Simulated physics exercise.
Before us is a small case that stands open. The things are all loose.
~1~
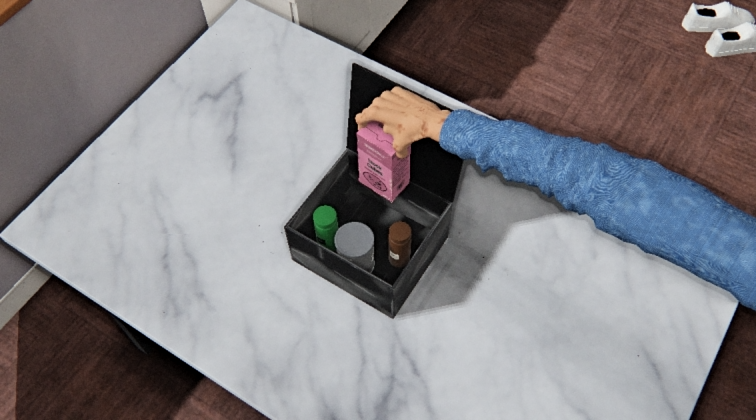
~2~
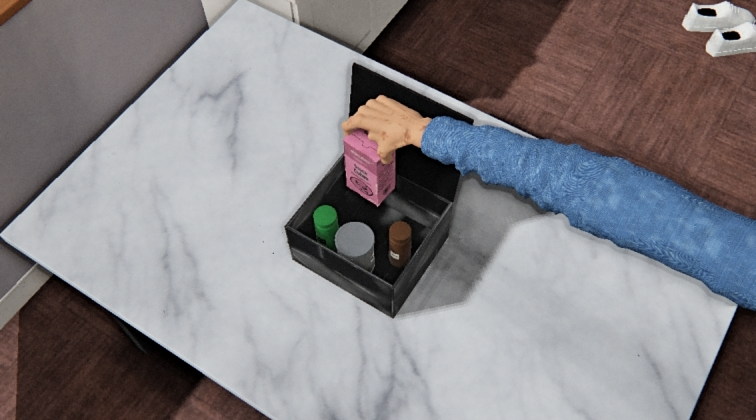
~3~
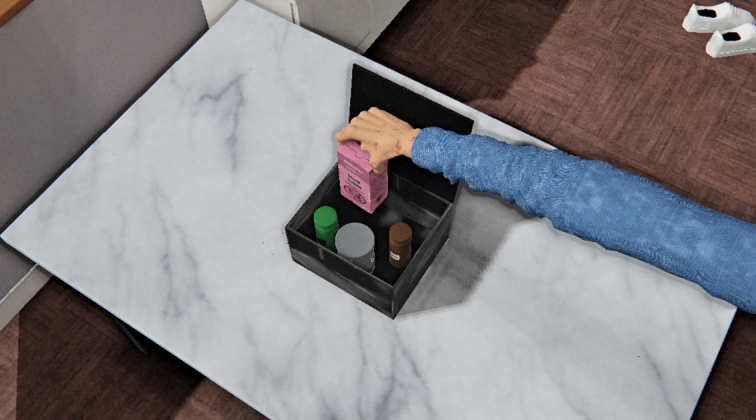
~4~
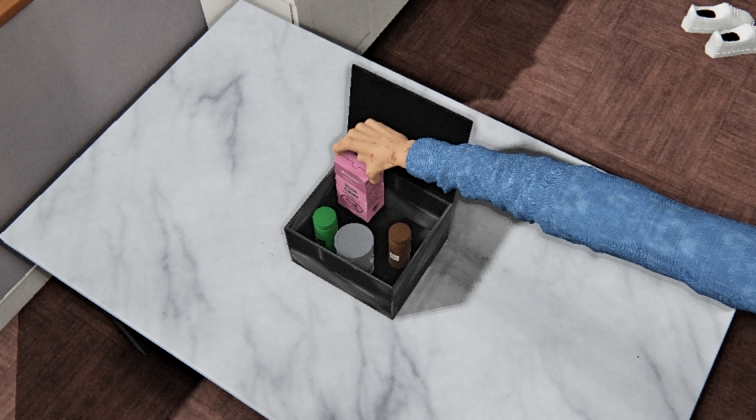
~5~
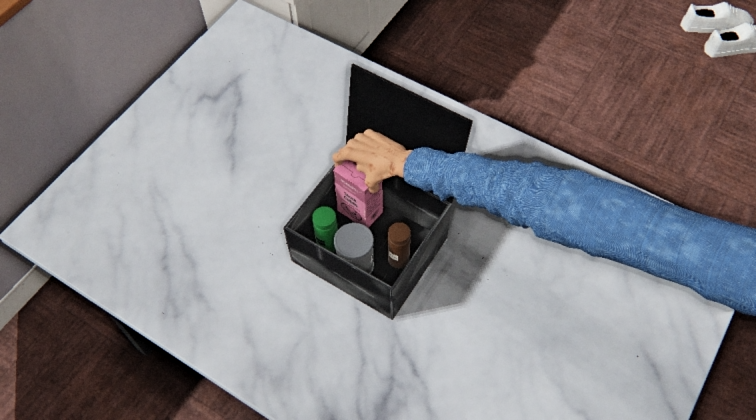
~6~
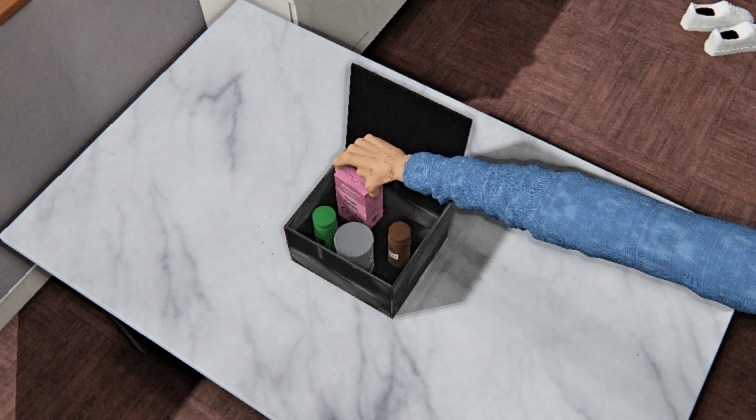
On a marble tabletop, a hand in a fuzzy blue sleeve lowered a pink carton into the back of an open black case, behind a green shaker, a grey tin and a brown shaker.
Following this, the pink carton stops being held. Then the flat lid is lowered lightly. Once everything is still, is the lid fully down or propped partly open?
It is propped partly open.
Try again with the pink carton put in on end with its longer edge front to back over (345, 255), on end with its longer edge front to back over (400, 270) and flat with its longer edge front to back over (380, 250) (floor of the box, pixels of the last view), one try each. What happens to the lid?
In case one it remains open, in case two it remains open and in case three it remains open.
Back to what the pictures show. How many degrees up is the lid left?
Around 45 degrees.
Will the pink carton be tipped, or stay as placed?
Looking at the last picture, the pink carton is left as set.
Then, 1.00 s on from there, lid starting down.
Then, 1.30 s on from there, lid 78° above the rim.
Then, 1.60 s on from there, lid 60° above the rim.
Then, 1.80 s on from there, lid 47° above the rim.
In the end, lid 45° above the rim; all 4 unmoved. At the end, from the last picture's camera, pink carton near (359, 196).
